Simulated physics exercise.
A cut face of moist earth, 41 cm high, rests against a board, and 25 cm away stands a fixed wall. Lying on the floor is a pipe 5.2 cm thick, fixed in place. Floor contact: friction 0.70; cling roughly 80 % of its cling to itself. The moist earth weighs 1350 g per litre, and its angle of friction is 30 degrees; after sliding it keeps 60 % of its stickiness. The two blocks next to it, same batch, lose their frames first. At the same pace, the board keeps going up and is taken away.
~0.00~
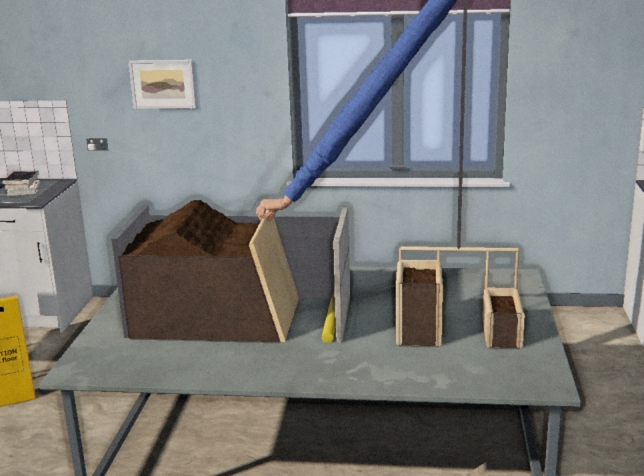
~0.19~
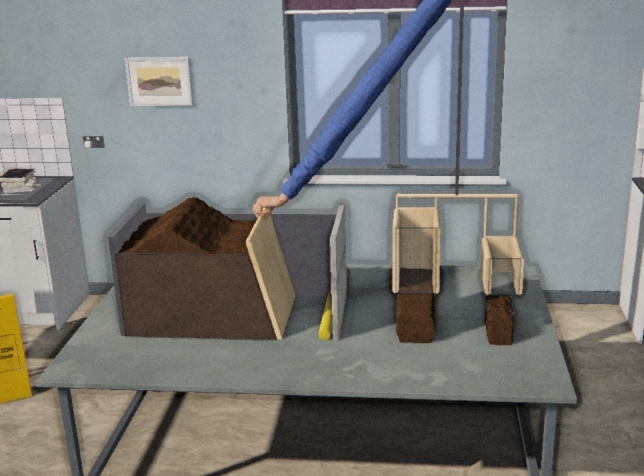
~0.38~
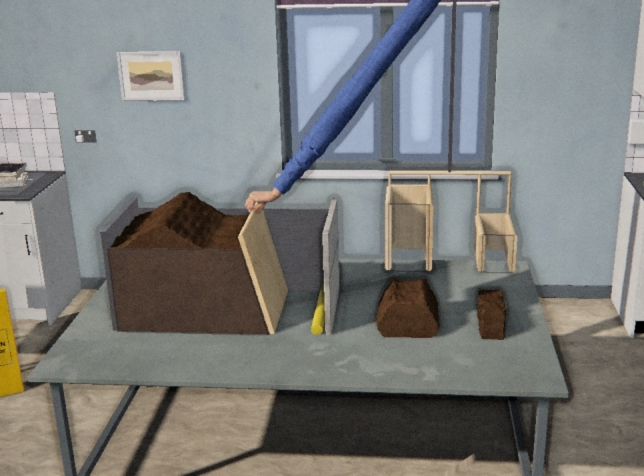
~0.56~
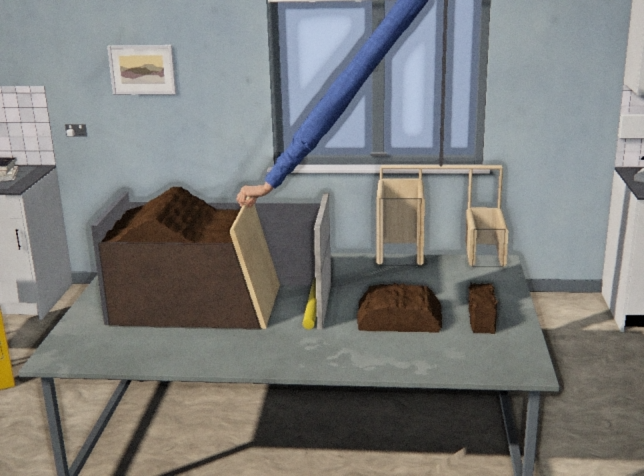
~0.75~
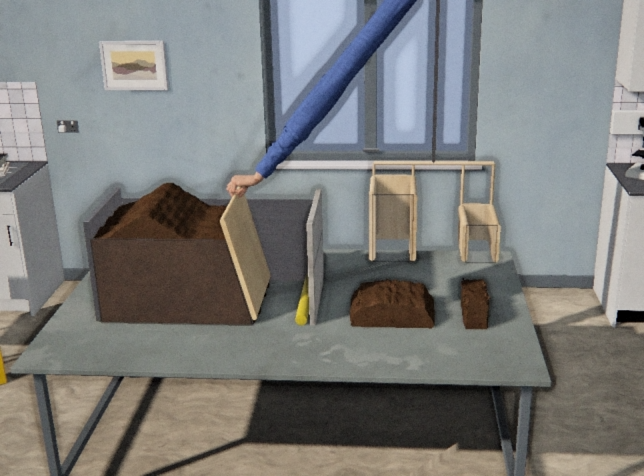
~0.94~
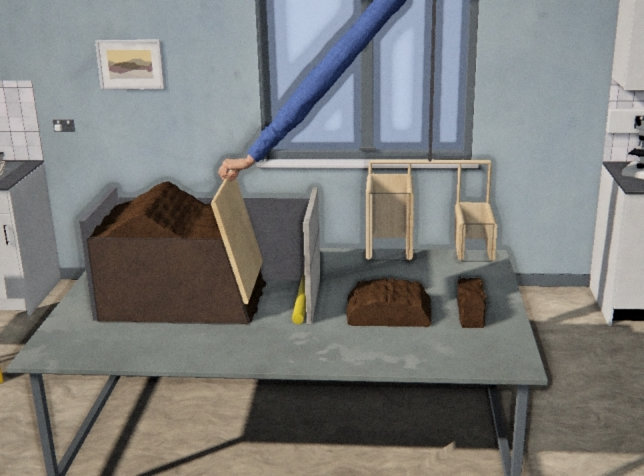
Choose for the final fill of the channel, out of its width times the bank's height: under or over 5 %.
Choice: Over.
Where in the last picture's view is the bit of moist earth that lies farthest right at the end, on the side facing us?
You'll find it somewhere near (290, 315) on the near face.
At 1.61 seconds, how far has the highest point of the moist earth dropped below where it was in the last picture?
Measured change: Around 0 cm.
By 1.25 s, the face still stands, with nothing on top of the pipe; the channel is 0 % full.
By 1.61 s, the face still stands, with nothing on top of the pipe; the channel is 1 % full.
By 1.98 s, the fallen stuff reaches 60 % of the way across, with nothing on top of the pipe; the channel is 23 % full.
By 2.35 s, the fallen stuff reaches 72 % of the way across, with nothing on top of the pipe; the channel is 27 % full.
By 2.40 s, at the end, the fallen stuff reaches 72 % of the way across, with nothing on top of the pipe; the channel is 27 % full.
